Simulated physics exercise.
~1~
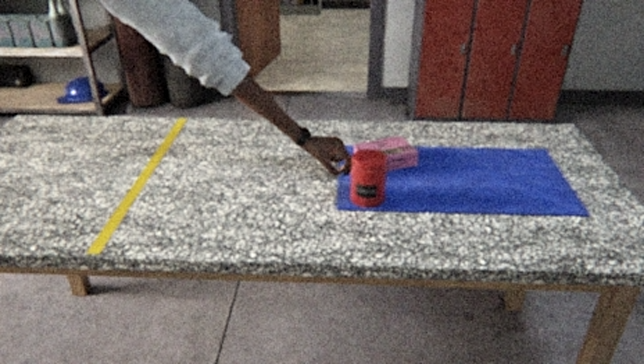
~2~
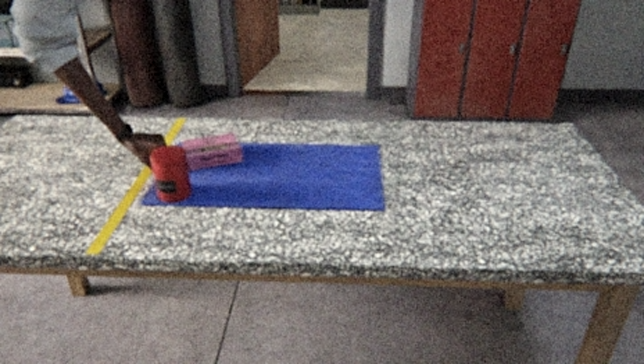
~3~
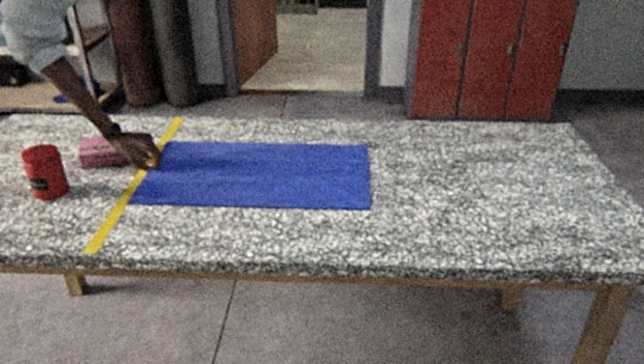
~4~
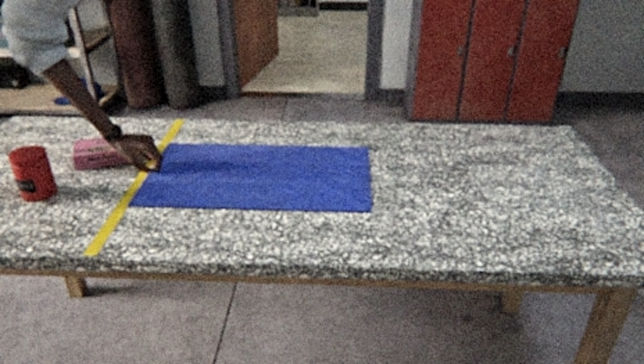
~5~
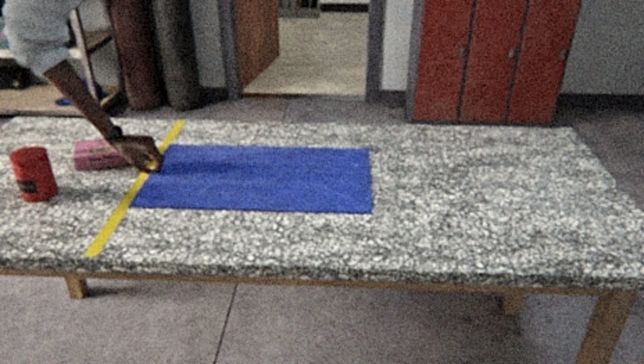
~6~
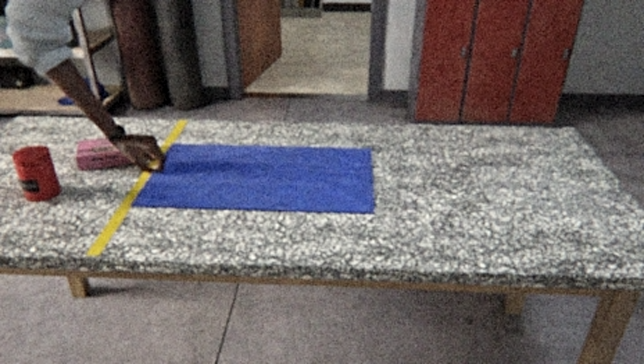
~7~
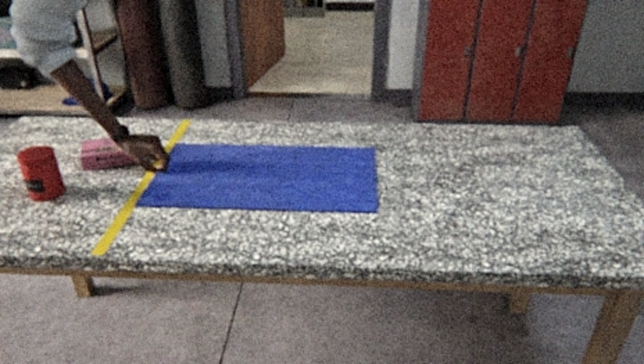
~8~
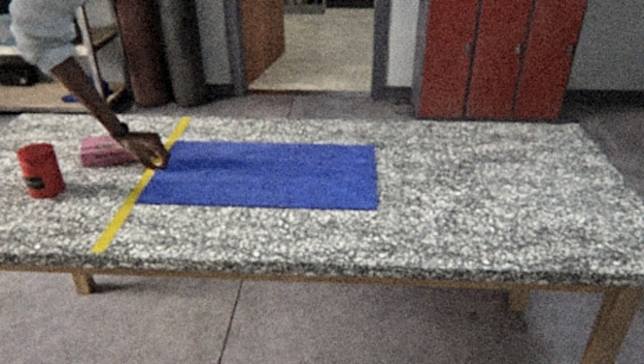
A hand reaching in from the upper left grips the edge of a blue table runner on a speckled grey table, seen from the front by a slightly swaying camera, with red lockers and a doorway behind. A red jar and a pink packet ride near the runner's left end, and a yellow strip of tape crosses the table at left. The hand tows the cloth left to the tape and stops there. The jar slides off the front, still upright, and the packet slides clear too. Both rest beyond the tape while the hand stays on the cloth.
